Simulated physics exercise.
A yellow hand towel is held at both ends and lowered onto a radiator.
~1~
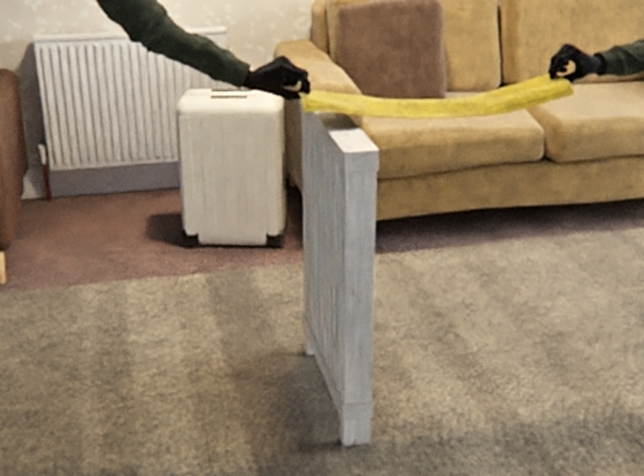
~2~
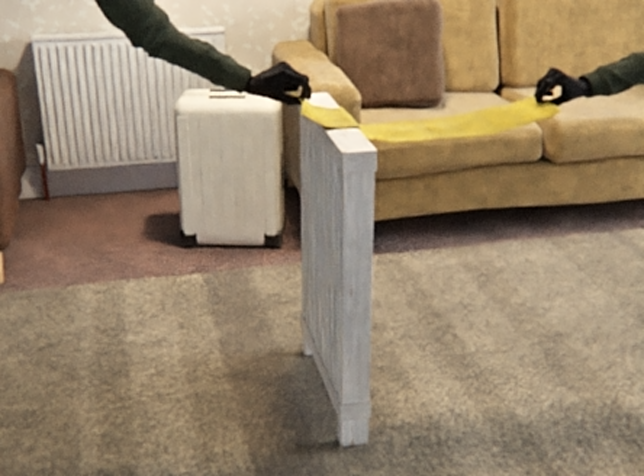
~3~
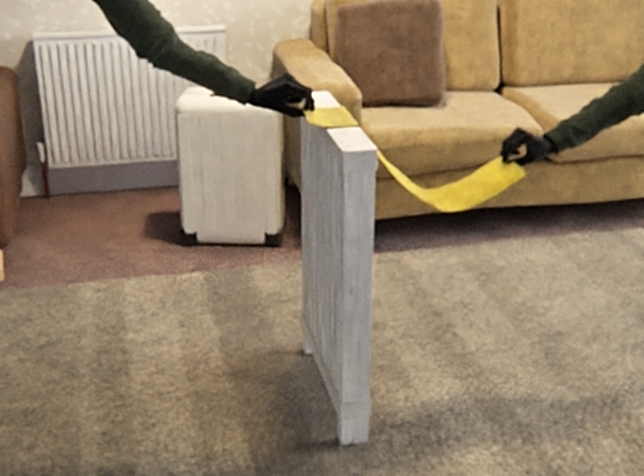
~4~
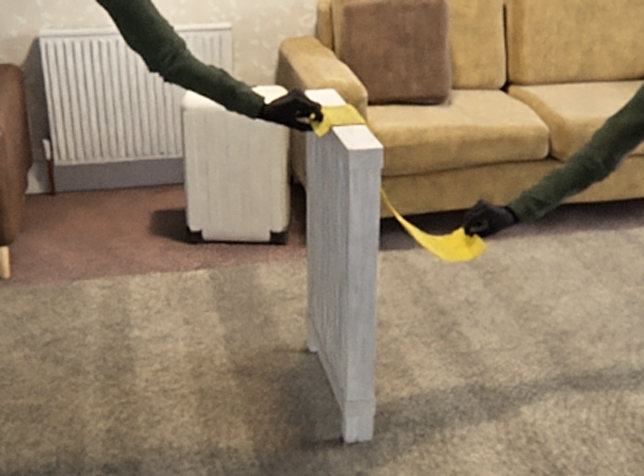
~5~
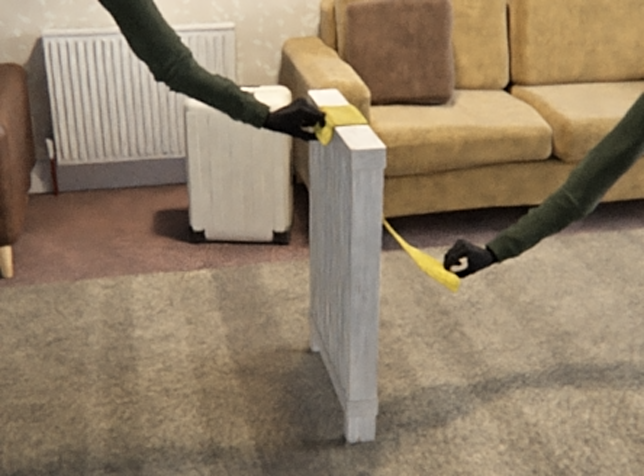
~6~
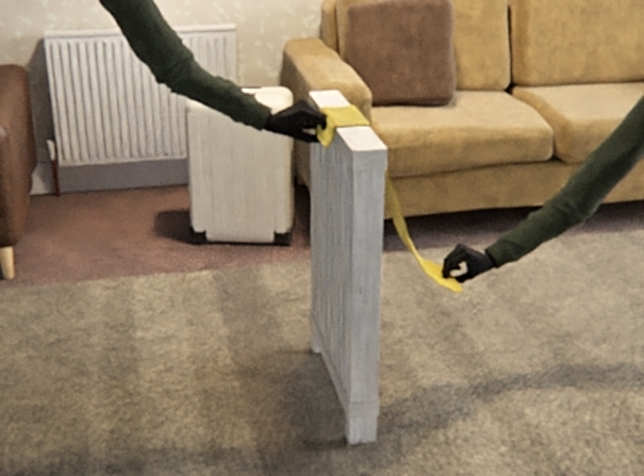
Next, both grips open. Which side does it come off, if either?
I reckon it will give way to the right.
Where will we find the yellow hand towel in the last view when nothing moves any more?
Resting point: About (381, 387).
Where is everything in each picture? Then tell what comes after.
In the first frame, left end (309, 111); right end (569, 95); top of the radiator (362, 155).
In the second frame, left end (306, 116); right end (556, 114).
In the third frame, left end (314, 123); right end (522, 177); top of the radiator (360, 154).
In the fourth frame, left end (324, 134); right end (484, 251).
In the fifth frame, left end (329, 142); right end (453, 290).
In the sixth frame, left end (329, 143); right end (459, 292); far more of it on the right.
Then, 0.38 s after the last picture, hand towel clear of the top and falling near (380, 302).
Then, 0.64 s after the last picture, hand towel in a heap on the floor near (381, 385).
At rest, hand towel in a heap on the floor near (381, 387). The yellow hand towel runs off to the right.
